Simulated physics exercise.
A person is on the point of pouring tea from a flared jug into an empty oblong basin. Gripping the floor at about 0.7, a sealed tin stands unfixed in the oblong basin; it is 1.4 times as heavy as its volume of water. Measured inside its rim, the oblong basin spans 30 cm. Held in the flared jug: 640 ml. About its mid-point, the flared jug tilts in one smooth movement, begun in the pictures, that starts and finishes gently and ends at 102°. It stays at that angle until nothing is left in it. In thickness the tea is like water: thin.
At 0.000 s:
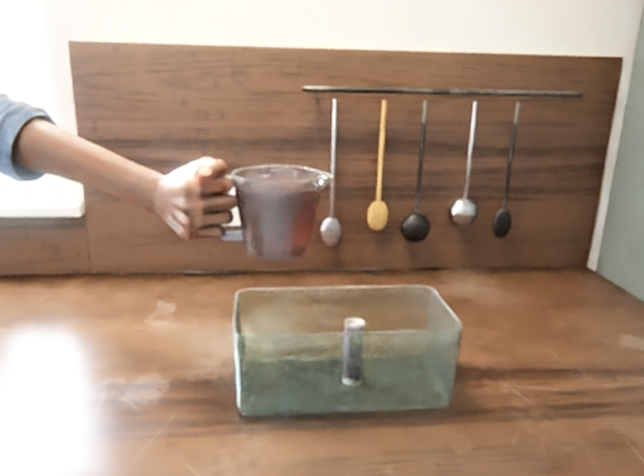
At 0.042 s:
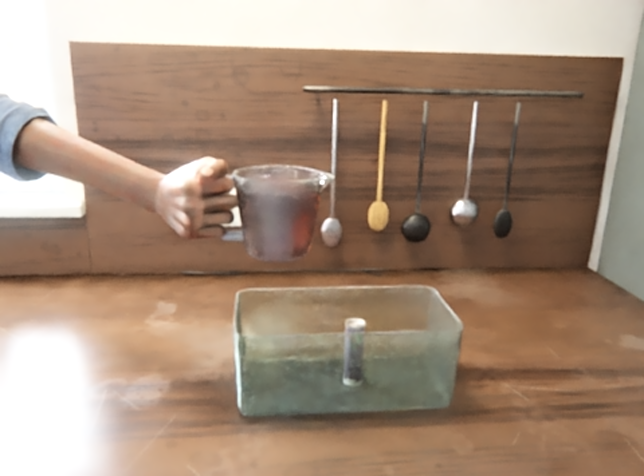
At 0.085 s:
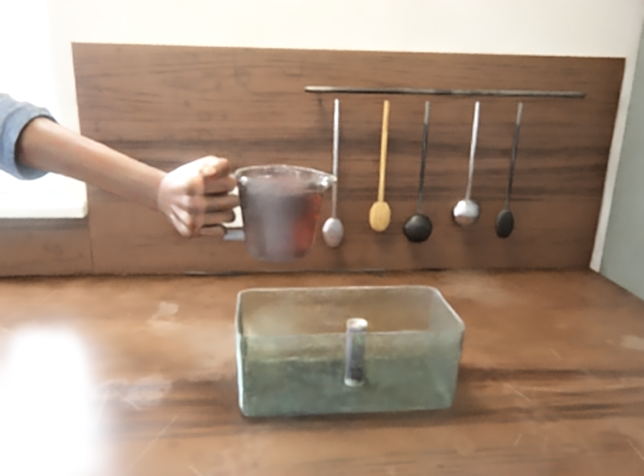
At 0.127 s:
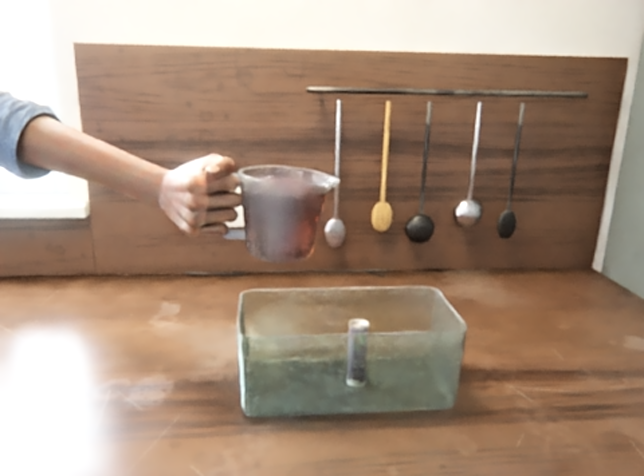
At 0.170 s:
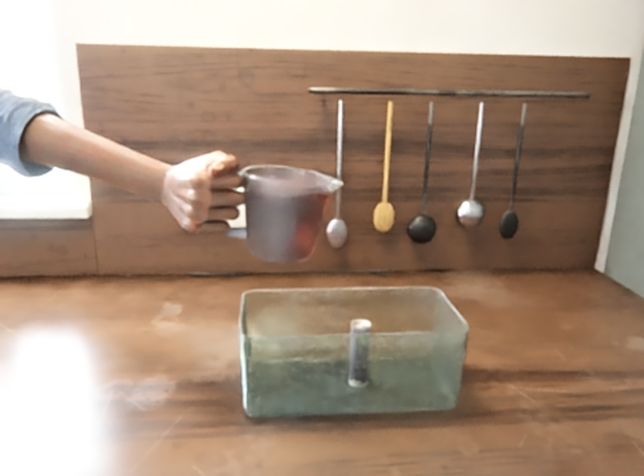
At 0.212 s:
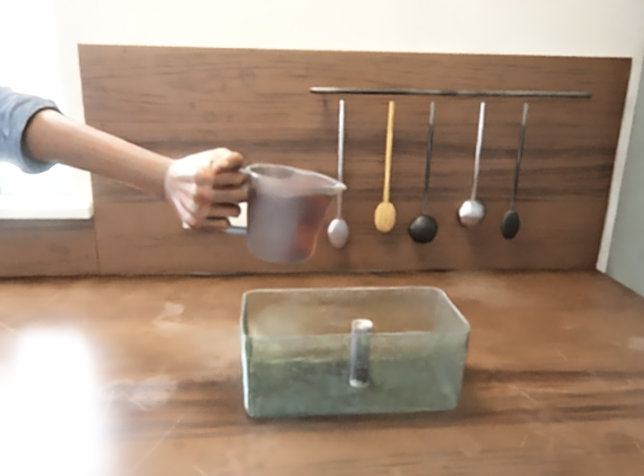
On a wooden counter, below five utensils hanging from a rail, a hand reaching in from the left holds a flared jug of reddish-brown tea nearly level above an oblong glass basin with a small tin standing inside. The hand then slowly tilts the jug slightly to the right, its spout dipping a little.
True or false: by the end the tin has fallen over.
False.
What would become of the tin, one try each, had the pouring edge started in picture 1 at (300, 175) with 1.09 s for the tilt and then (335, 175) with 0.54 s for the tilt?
In the first try it comes down; in the second it remains standing.
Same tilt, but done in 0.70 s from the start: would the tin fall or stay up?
Result: Tin upright.
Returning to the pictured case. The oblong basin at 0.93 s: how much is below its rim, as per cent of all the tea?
About 64 %.
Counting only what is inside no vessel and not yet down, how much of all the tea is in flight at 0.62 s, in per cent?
Around 20 percent.
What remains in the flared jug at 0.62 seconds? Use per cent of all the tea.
Around 74 percent.
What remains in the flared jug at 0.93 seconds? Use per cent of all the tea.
About 18 percent.
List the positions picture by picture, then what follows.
In the first picture, it leans 0°; its right rim is at (334, 175); the tea meets the walls at (237, 185) and (320, 185); the oblong basin's rim runs from (235, 312) to (447, 307); the tin's top is at (354, 325).
In the second picture, it leans 0°; its right rim is at (335, 176); the tea meets the walls at (238, 185) and (320, 186).
In the third picture, it leans 2°; its right rim is at (337, 177); the tea meets the walls at (240, 185) and (322, 187).
In the fourth picture, it leans 3°; its right rim is at (340, 180); the tea meets the walls at (243, 185) and (325, 188).
In the fifth picture, it leans 6°; its right rim is at (343, 183); the tea meets the walls at (246, 186) and (329, 188).
In the sixth picture, it leans 9°; its right rim is at (346, 186); the tea meets the walls at (250, 187) and (333, 189).
By 0.62 s the tilt is 63° and 74 per cent is still to pour; the tin stands where it began.
By 0.93 s the tilt is 97° and 18 per cent is still to pour; the tin stands where it began.
By 1.25 s the tilt is 102° and 1 per cent is still to pour; the tin stands where it began.
By 1.59 s the tilt is 102° and 0 per cent is still to pour; the tin stands where it began.
At rest the tin stands where it began.
